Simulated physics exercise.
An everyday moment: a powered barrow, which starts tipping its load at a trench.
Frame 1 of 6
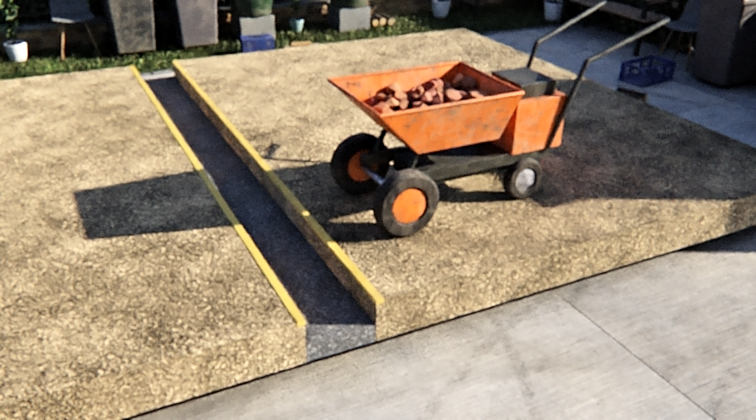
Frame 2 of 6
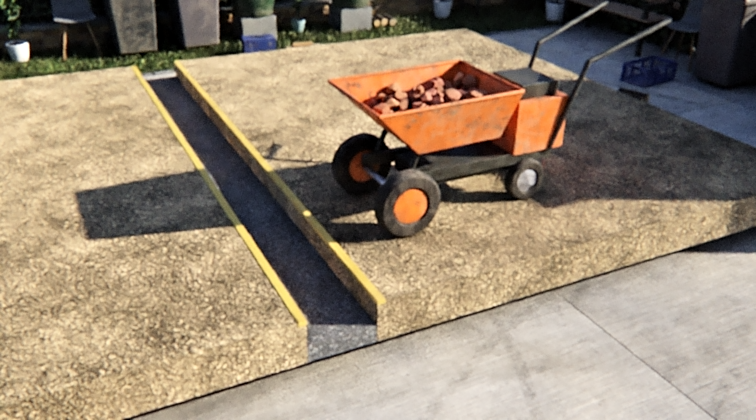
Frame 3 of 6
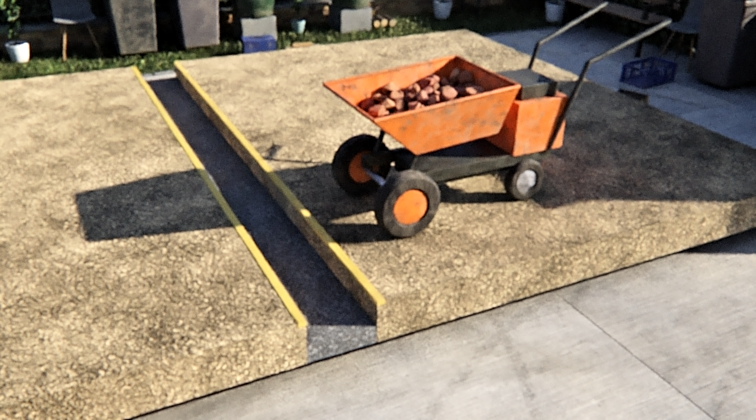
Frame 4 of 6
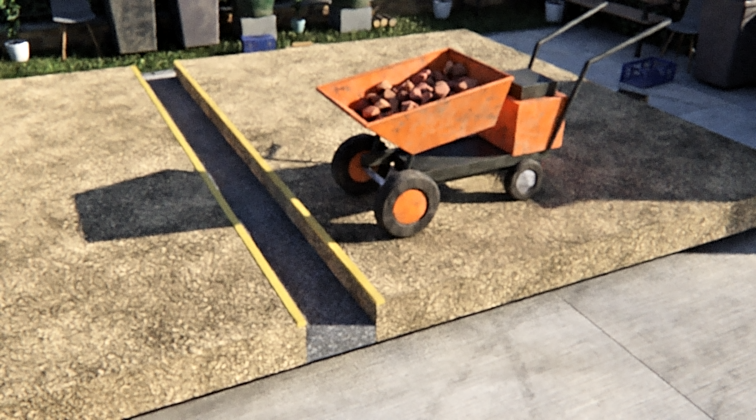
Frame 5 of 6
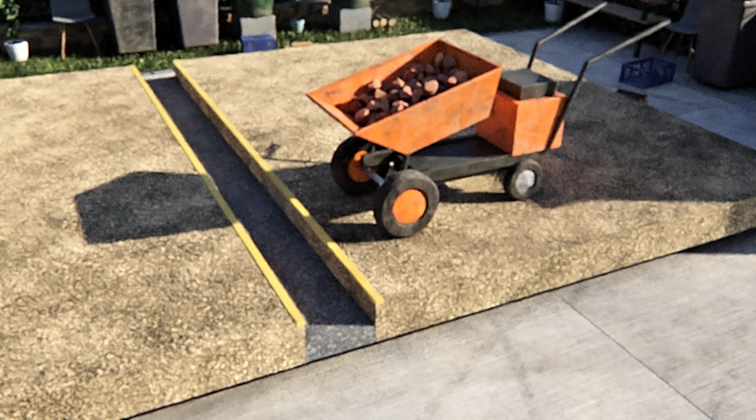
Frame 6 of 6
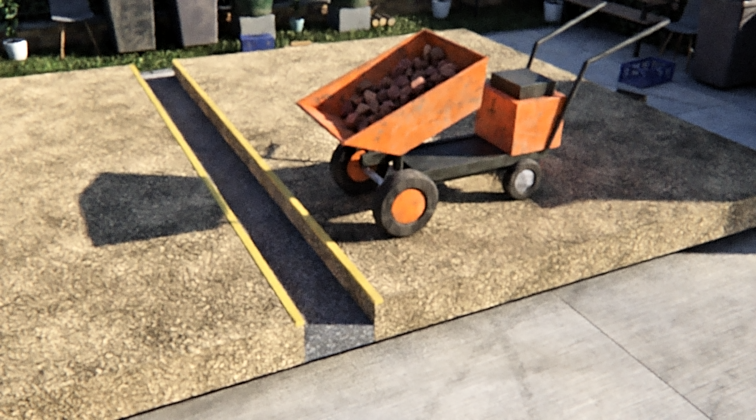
An orange powered barrow beside a trench gradually tilts its rubble-filled skip forward to the left.
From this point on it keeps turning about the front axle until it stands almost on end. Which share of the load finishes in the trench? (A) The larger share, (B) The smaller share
A, the larger share.
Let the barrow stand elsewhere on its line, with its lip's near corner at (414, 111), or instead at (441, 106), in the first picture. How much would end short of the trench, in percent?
First spot: 10 %, second spot: 20 %.
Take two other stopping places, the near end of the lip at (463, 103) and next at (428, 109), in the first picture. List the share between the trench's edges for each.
30 per cent, then 80 per cent.
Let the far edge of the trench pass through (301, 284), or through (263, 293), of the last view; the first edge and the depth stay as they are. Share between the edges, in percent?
The first case gives close to 40 per cent and the second close to 90 per cent.
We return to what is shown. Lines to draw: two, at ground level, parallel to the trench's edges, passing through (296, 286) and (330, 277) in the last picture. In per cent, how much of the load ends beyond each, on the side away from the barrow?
Close to 40 % and 90 %, in that order.
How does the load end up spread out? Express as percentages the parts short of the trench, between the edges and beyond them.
Shares in per cent - short: 0, between: 80, beyond: 15.
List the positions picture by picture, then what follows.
In the first frame, lip of the skip at (380, 116), level; top of the load at (437, 100), lumps of rubble; first edge of the trench at (355, 270); far edge at (280, 290), the trench over half as wide as the skip, and shallow for its width.
In the second frame, lip of the skip at (379, 118), tipped barely; top of the load at (436, 102).
In the third frame, lip of the skip at (374, 121), tipped barely; top of the load at (434, 97).
In the fourth frame, lip of the skip at (366, 126), tipped a little; top of the load at (440, 88).
In the fifth frame, lip of the skip at (355, 134), tipped clearly; top of the load at (445, 80).
In the sixth frame, lip of the skip at (344, 144), tipped clearly; top of the load at (433, 74); first edge of the trench at (354, 270); far edge at (279, 289).
Soon after the last picture, skip tipped steeply; all in the skip.
A little later, skip tipped right over; about half in the skip; about half in or heaped over the trench; a small part beyond it; a stray few falling.
Later still, skip tipped right over; a small part in the skip; most in or heaped over the trench; about a quarter beyond it.
By the end, skip tipped right over; a stray few in the skip; most in or heaped over the trench; about a quarter beyond it.
